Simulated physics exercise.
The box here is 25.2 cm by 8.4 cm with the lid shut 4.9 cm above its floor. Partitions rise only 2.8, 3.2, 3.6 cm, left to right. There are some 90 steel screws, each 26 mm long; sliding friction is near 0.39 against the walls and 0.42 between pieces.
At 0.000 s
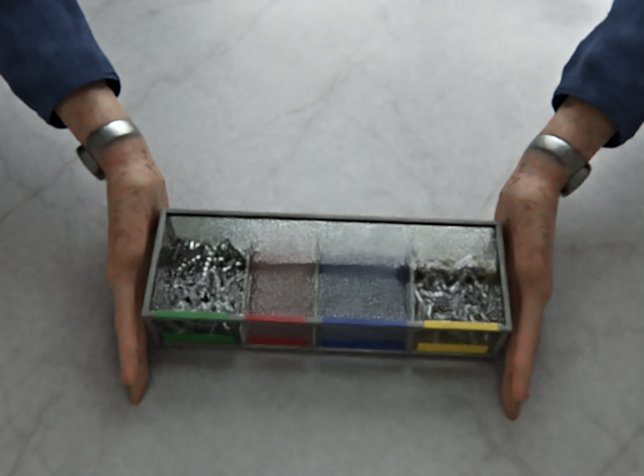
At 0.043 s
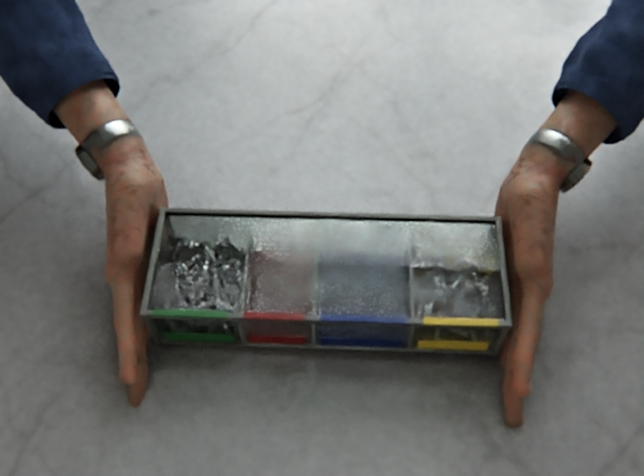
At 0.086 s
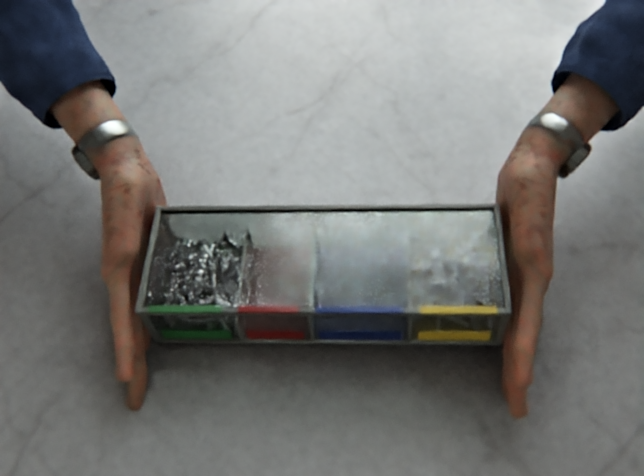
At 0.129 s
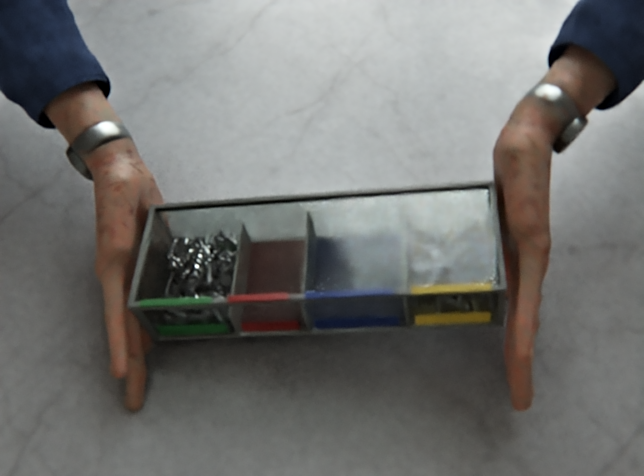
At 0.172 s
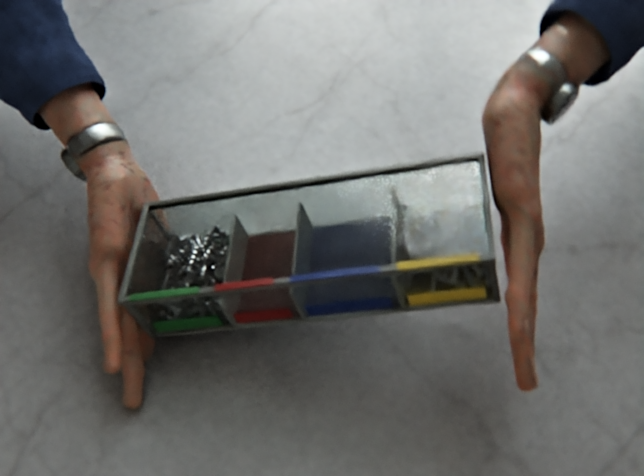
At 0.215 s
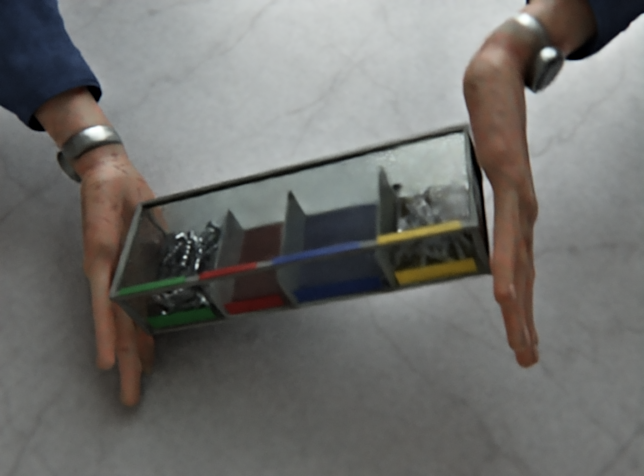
Two hands held a clear-topped box with green, red, blue and yellow sections level over a pale marbled surface, then raised its right end into a steady slant, with shiny metal bits in the outer sections.
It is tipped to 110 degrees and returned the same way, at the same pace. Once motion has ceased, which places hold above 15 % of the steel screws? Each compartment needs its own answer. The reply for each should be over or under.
For red it is under, for blue it is under, for green it is over, for yellow it is over.
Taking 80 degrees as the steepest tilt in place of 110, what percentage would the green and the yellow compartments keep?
Green: 60, yellow: 40 (per cent).
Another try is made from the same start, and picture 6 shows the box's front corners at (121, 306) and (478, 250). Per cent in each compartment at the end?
The compartments end with red 0 per cent, blue 5 per cent, green 60 per cent and yellow 30 per cent.
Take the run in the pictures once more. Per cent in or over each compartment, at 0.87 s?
Red 0; blue 5; green 60; yellow 35.
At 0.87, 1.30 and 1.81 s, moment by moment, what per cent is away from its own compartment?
In order: 5, then 5, then 5.
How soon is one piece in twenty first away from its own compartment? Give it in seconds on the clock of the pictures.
That happens at about 0.95 s on the clock.
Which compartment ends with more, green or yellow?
Fuller: Green.
After 0.87 s, tilt 109 degrees; blue 5 %, green 60 %, yellow 35 %.
Then, at 1.30 s, tilt 47 degrees; green 65 %, yellow 35 %.
After 1.81 s, tilt 0 degrees; green 65 %, yellow 35 %.
At rest (2.1 s), red 0 %, blue 0 %, green 65 %, yellow 35 %.
